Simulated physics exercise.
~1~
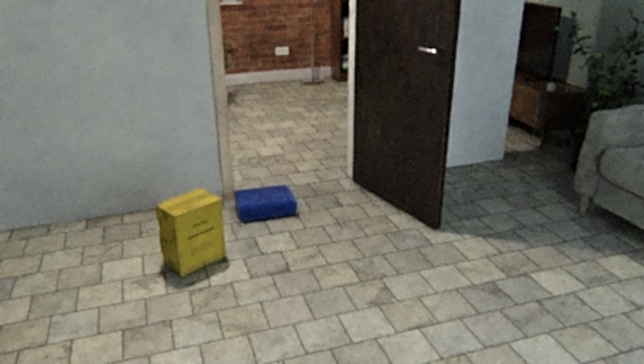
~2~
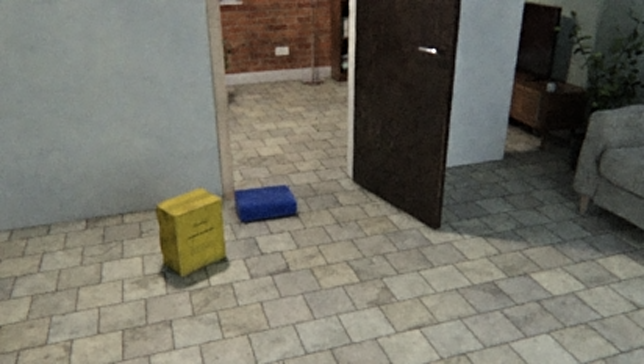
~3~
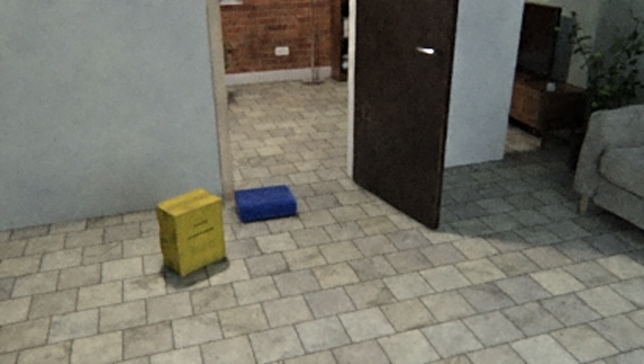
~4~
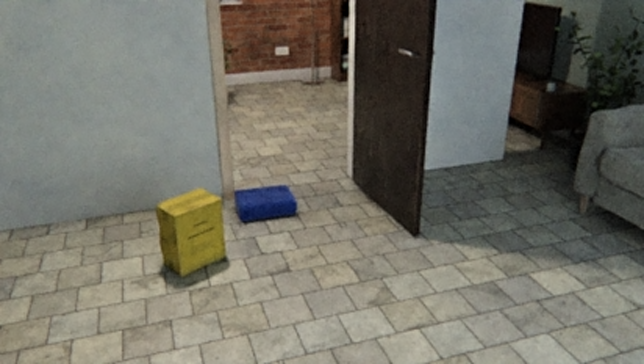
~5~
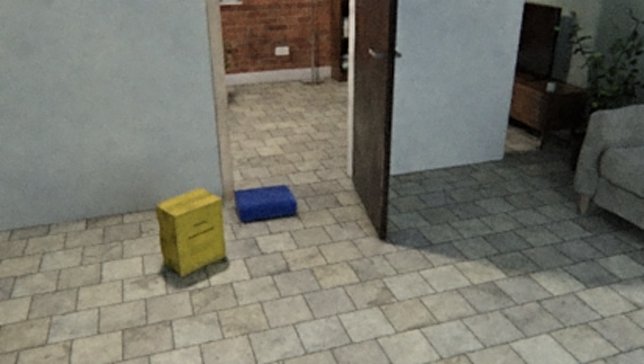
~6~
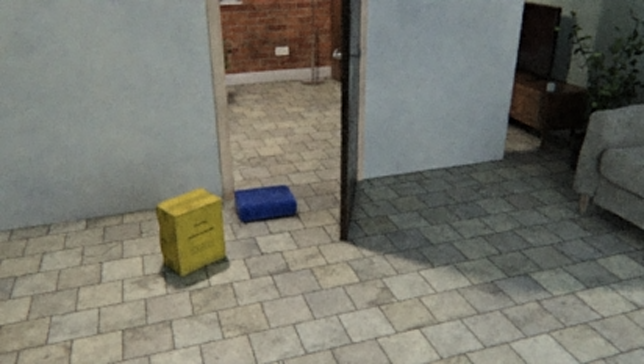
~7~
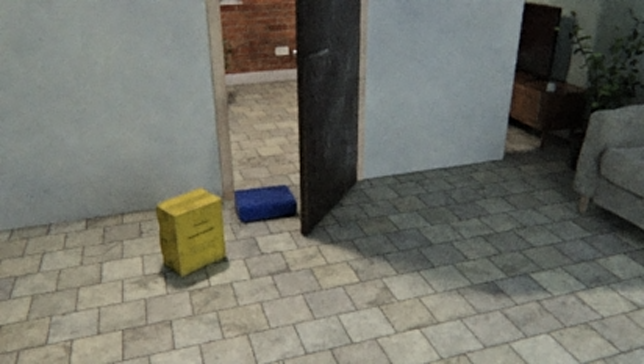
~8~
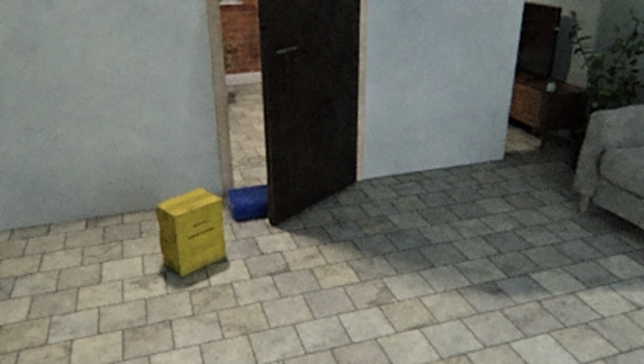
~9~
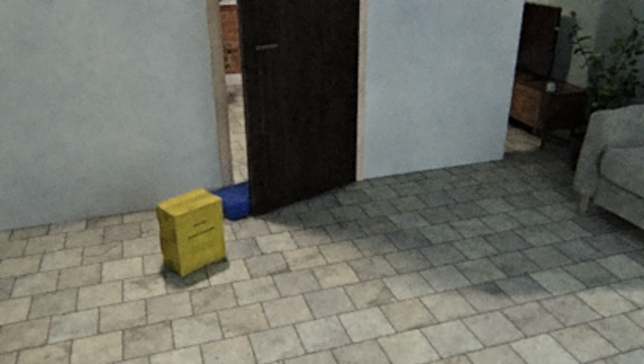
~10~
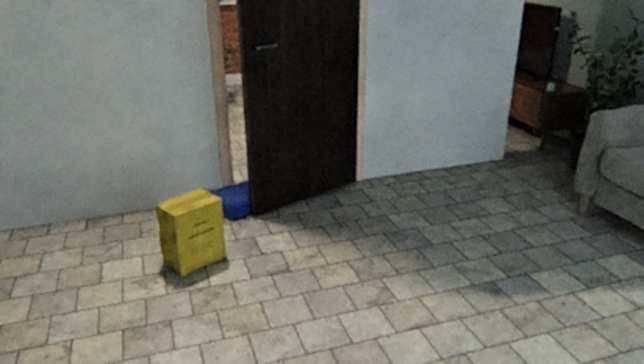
A dark door swung steadily toward its doorway, reached the blue cushion lying in the opening and nudged it a little to the left, then stopped partly open against it, while the yellow box nearby stayed where it was.
